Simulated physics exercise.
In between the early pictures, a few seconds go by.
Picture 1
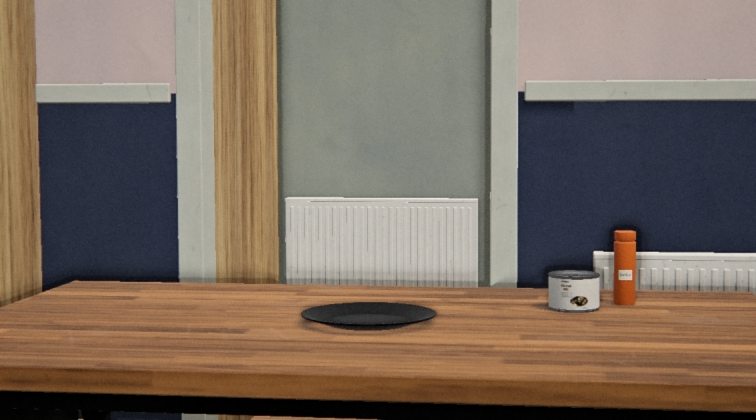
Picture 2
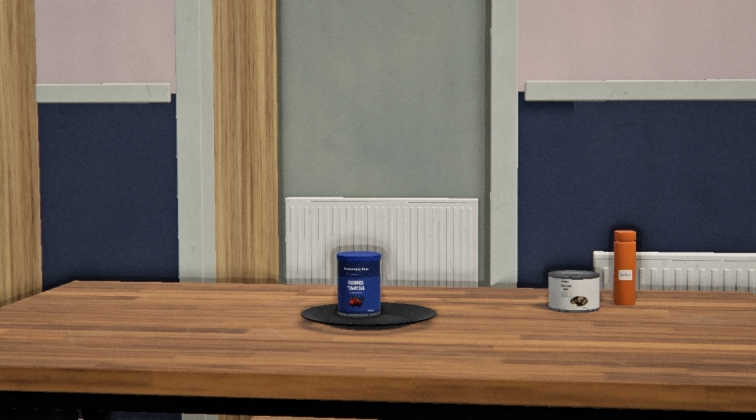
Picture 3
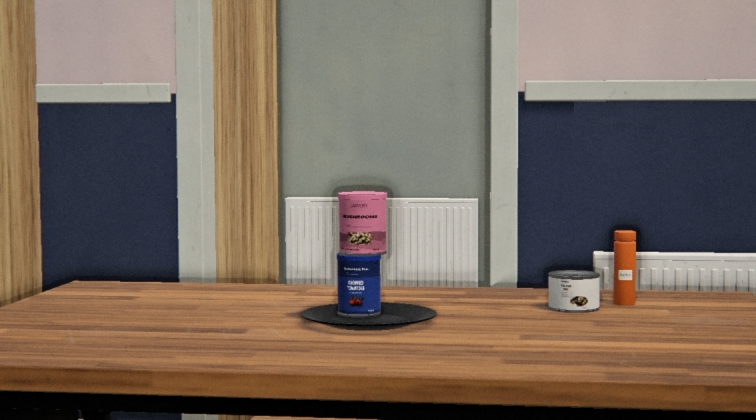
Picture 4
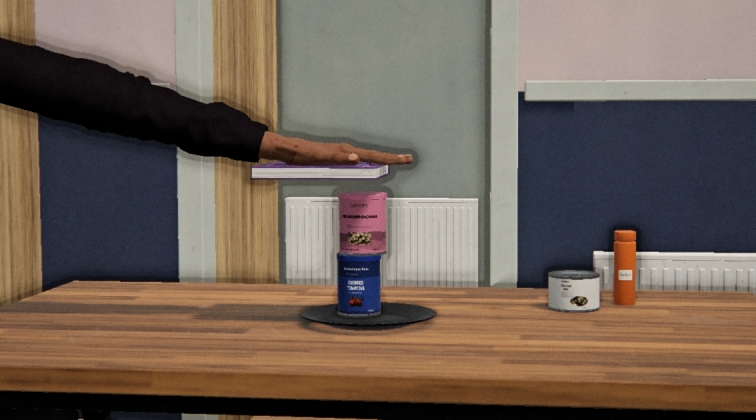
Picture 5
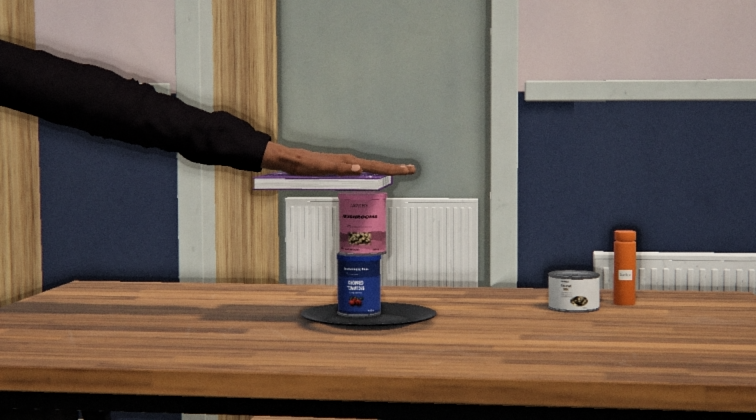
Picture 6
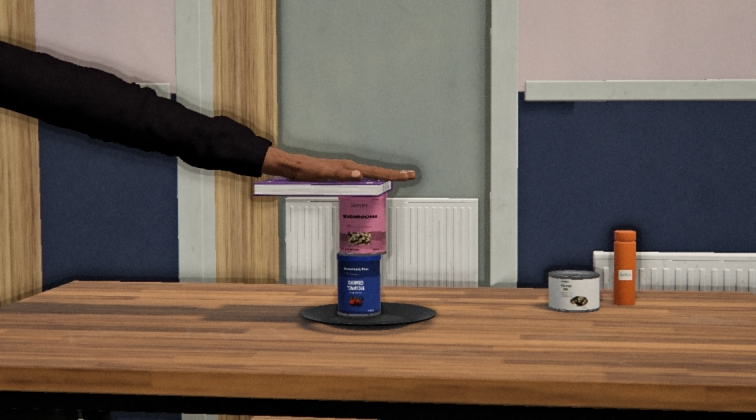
Blue pot then pink pot appearing stacked on a black plate, and a hand from the left lowering a purple book on top.
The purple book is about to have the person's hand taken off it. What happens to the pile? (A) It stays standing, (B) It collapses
It collapses.
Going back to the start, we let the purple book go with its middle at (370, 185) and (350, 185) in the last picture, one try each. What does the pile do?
It survives the first time and survives the second time.
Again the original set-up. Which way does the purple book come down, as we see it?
Leftward.
Then, 0.50 s on from there, purple book now fallen.
Then, 0.80 s on from there, things are still on the move.
In the end, fallen, purple book; the other 5 unmoved. At the end, from the last picture's camera, purple book near (254, 310). The pile comes apart.
